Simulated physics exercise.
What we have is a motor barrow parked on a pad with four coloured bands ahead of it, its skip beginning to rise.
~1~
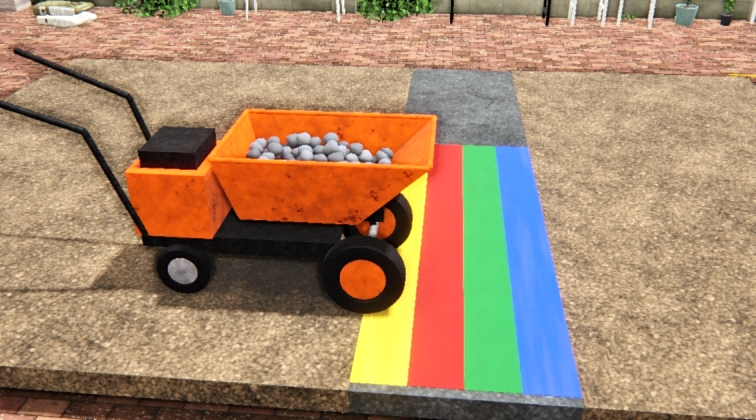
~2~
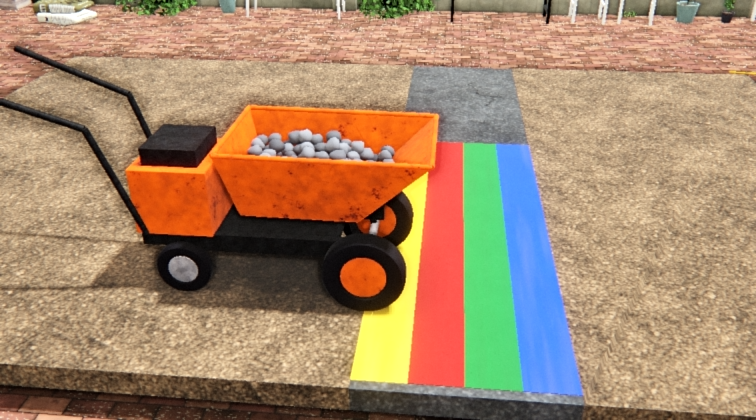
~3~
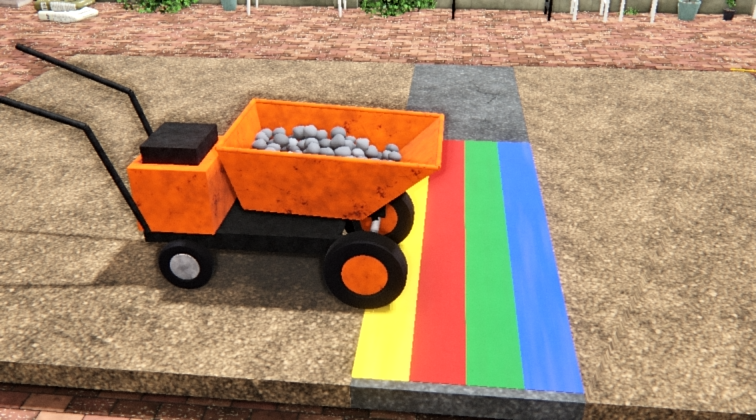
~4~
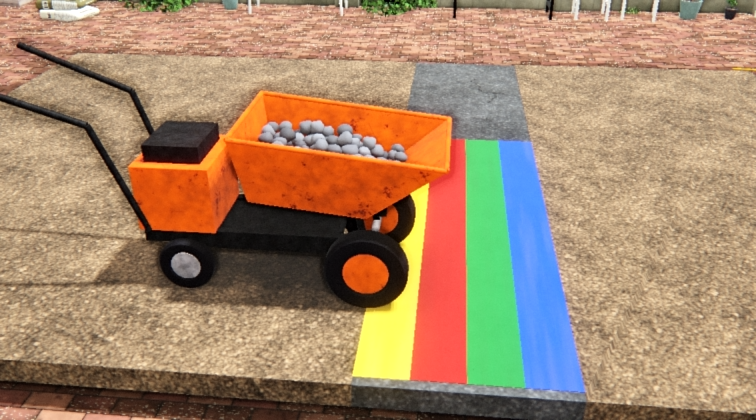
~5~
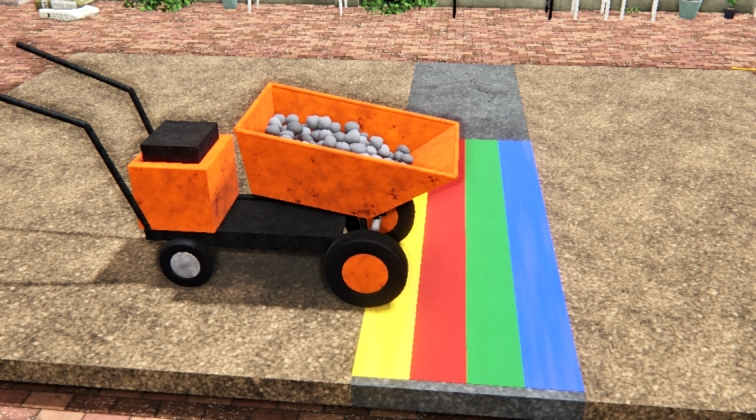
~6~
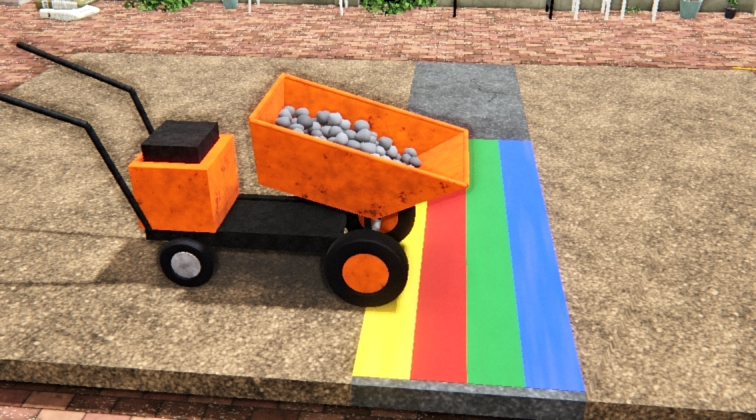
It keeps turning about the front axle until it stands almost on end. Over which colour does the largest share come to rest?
The heap favours the blue strip.
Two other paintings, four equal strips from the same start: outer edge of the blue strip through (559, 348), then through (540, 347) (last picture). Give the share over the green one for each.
In turn 0 and 0 in a hundred.
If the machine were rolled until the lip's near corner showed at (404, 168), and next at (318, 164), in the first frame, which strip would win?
The first try: The blue strip. The second: That red strip.
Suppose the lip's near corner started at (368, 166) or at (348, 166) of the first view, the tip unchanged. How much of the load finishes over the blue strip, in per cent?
Roughly 20 per cent, and 20 per cent.
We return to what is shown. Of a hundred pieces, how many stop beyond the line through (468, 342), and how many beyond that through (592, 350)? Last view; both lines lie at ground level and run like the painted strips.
In turn 80 and 30 in a hundred.
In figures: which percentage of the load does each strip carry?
Yellow strip near 0; red strip near 0; green strip near 5; blue strip near 35.
Just after the last frame, skip tipped steeply; every one in the skip.
A moment on, skip tipped right over; roughly two thirds in the skip; just a few over the green strip; roughly a third over the blue strip; just a few off the paint.
Further on, skip tipped right over; roughly a quarter in the skip; just a few over the green strip; roughly a third over the blue strip; roughly a third off the paint.
When it is over, skip tipped right over; roughly a quarter in the skip; not one over the yellow strip; not one over the red strip; just a few over the green strip; roughly a third over the blue strip; roughly a third off the paint.
